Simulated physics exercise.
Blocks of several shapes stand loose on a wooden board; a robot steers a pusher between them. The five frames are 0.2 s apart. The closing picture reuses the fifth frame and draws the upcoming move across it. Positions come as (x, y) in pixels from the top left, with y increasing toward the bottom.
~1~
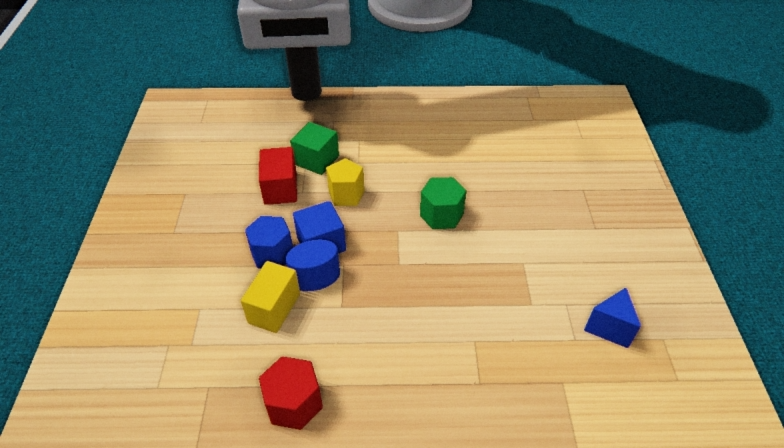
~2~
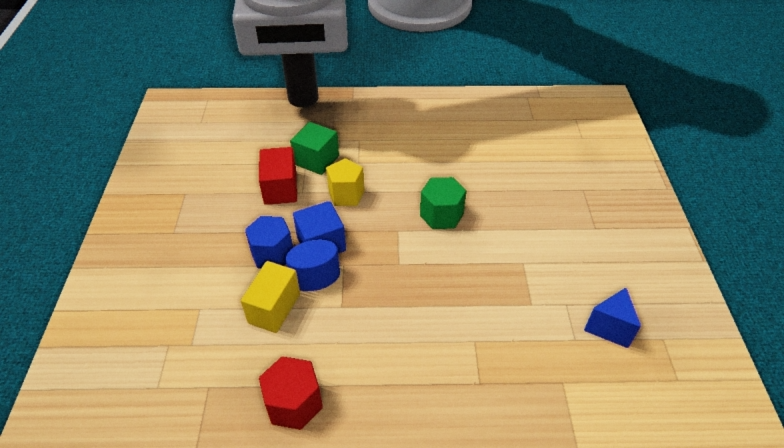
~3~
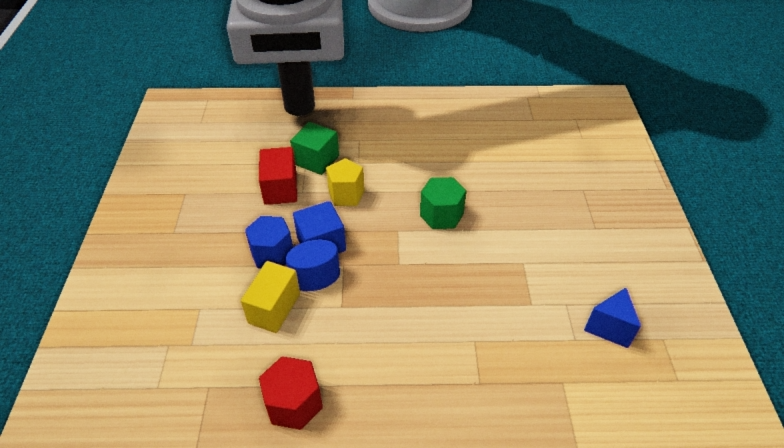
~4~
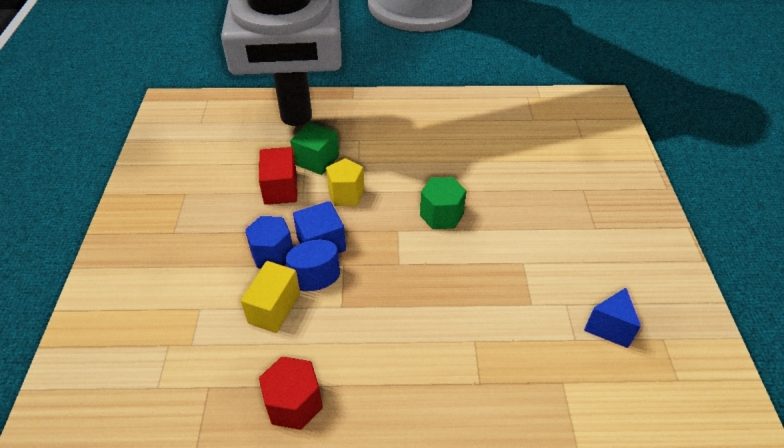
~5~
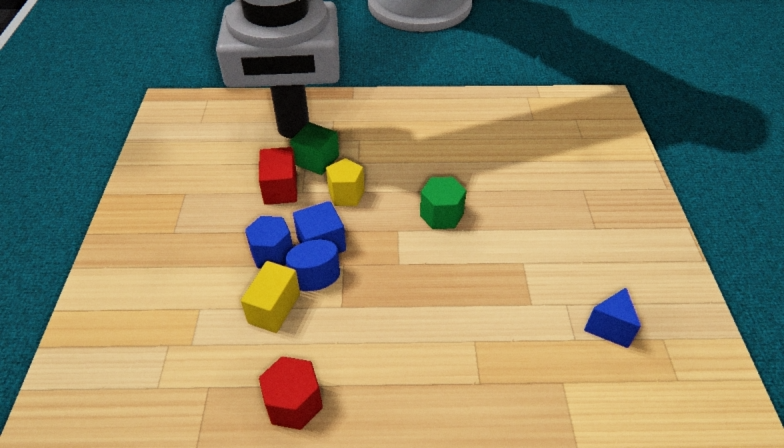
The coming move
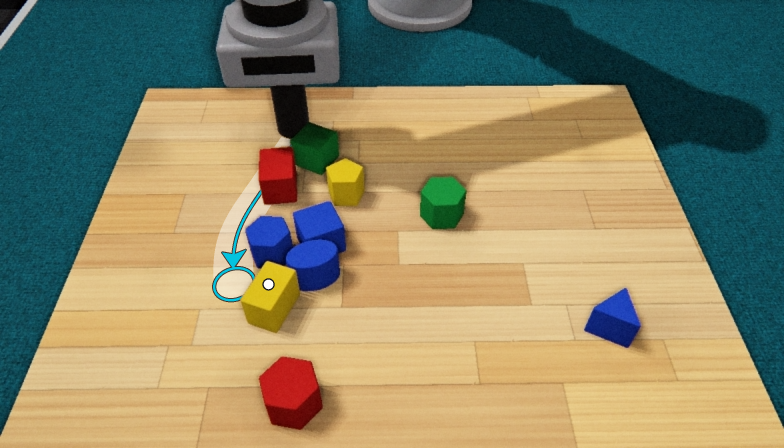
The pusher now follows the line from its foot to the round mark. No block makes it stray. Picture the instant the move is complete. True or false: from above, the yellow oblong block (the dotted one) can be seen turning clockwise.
The claim holds.
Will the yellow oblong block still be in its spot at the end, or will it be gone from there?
Shifted out of place.
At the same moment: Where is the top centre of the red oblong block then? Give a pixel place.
It is at (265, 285).
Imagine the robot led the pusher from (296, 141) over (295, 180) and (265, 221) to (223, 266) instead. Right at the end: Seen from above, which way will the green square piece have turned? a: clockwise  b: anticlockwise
The answer is b.
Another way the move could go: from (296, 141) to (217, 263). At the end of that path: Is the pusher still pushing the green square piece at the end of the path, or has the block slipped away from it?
Once the path is finished, the green square piece lies beside or behind the pusher.
The line goes from (296, 141) through (269, 181) and (240, 228) to (234, 284); the dot is on the yellow oblong block.
The first path, step by step. One third of the way, pusher at (266, 170); red oblong block at (269, 186), turned 20° anticlockwise.
Two thirds of the way, pusher at (237, 216); blue six-sided block at (271, 265), turned 45° anticlockwise; yellow oblong block at (273, 305), turned 20° clockwise; red oblong block at (252, 233), turned 35° anticlockwise; blue oval block at (317, 256), turned 20° anticlockwise.
At the end, pusher at (231, 272); blue six-sided block at (310, 302), turned 80° anticlockwise; yellow oblong block at (286, 336), turned 85° clockwise; red oblong block at (264, 286), turned 70° anticlockwise; blue oval block at (324, 259), turned 50° anticlockwise.
